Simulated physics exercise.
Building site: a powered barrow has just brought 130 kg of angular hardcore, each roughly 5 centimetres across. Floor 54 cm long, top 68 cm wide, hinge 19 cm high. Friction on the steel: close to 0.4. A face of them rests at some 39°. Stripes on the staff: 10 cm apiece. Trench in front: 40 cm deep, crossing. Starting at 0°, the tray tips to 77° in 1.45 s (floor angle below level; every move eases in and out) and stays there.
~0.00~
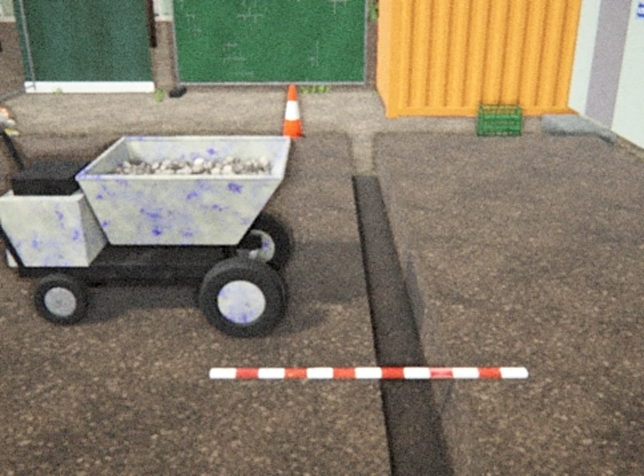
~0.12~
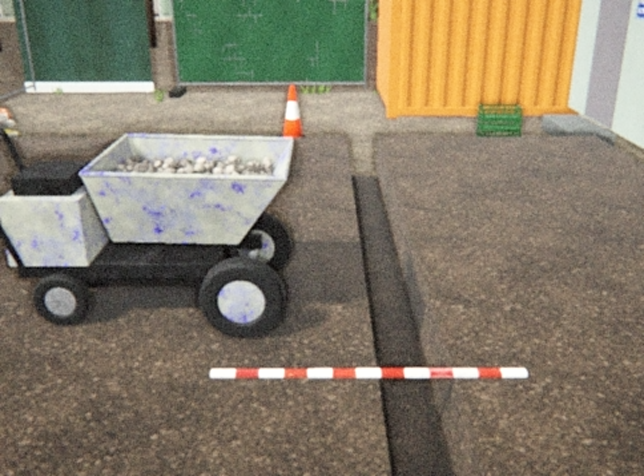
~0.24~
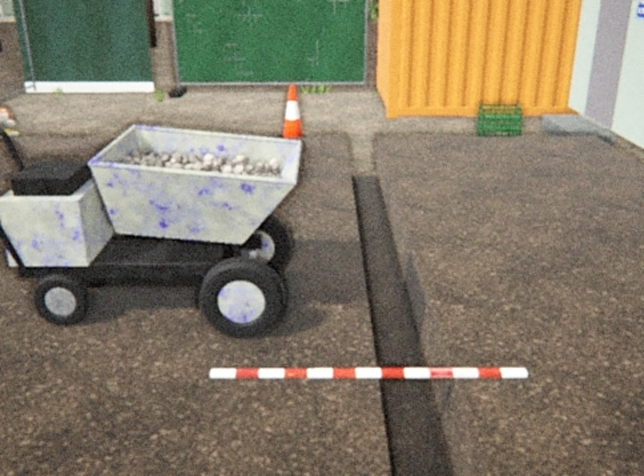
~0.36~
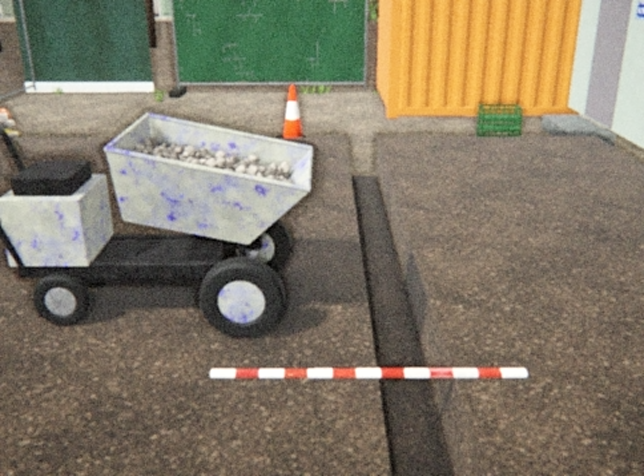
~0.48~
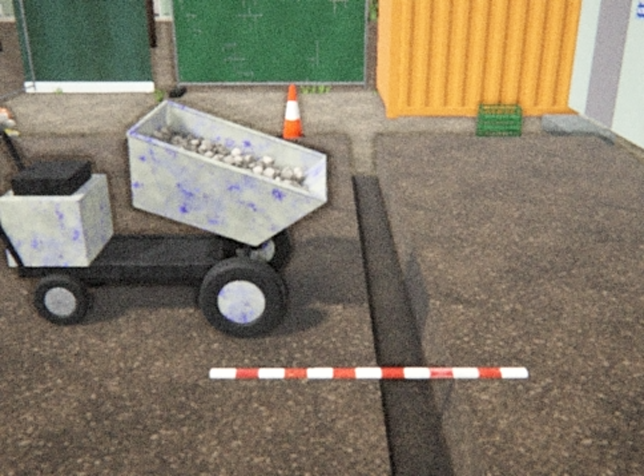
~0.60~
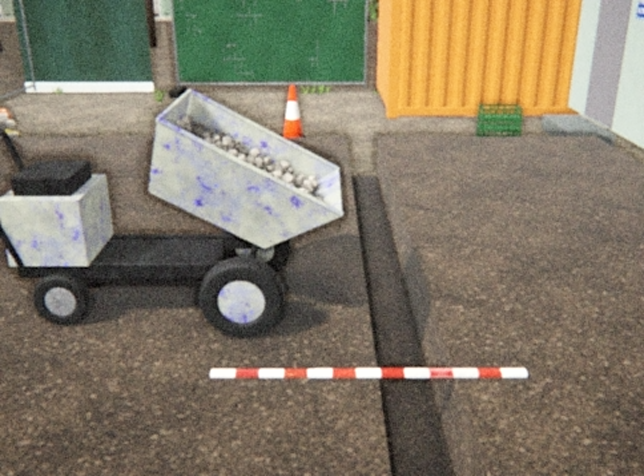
The pale, blue-speckled tray of a small powered barrow, loaded with grey stones, tilts steadily up at its left end and lowers its right lip, while the wheels stay still beside a dark trench and a red-and-white striped staff.
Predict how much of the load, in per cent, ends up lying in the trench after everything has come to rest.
Roughly 98 per cent of it.
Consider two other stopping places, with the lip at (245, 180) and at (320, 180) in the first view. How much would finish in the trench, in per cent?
It'd be around 70 per cent and after that around 75 per cent.
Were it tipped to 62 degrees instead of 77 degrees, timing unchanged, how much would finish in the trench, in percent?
With that change, near 20 per cent.
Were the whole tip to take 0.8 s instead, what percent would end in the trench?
Roughly 90 per cent.
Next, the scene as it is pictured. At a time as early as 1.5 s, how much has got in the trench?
By that point it's something like 25 in a hundred.
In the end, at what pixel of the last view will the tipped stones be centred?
Middle at around (398, 352), I'd say.
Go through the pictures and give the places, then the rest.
In the first frame, the tray is at 0°, its lip at (282, 178); the top of the load is at (211, 165).
In the second frame, lip at (285, 179), floor tilted 1°, highest stones at (194, 165); the stones move at 0.2 m/s on average.
In the third frame, lip at (295, 183), floor tilted 6°, highest stones at (151, 159); the stones move at 0.4 m/s on average.
In the fourth frame, the tray is at 12°, its lip at (309, 190); the top of the load is at (155, 150); the stones move at 0.5 m/s on average.
In the fifth frame, the tray is at 20°, its lip at (326, 200); the top of the load is at (166, 136); the stones move at 0.6 m/s on average.
In the sixth frame, lip at (342, 215), floor tilted 29°, highest stones at (187, 127); the stones move at 0.7 m/s on average.
After 1.1 s the floor is at 65°; 100 % in the tray; the foremost stones are at (375, 266).
After 1.5 s the floor is at 77°; 73 % in the tray, 27 % in the trench, 1 % past the trench; the foremost stones are at (445, 308).
After 1.9 s the floor is at 77°; 43 % in the tray, 55 % in the trench, 2 % past the trench; the foremost stones are at (495, 307).
After 3.8 s the floor is at 77°; 0 % in the tray, 98 % in the trench, 2 % past the trench; the foremost stones are at (506, 307).
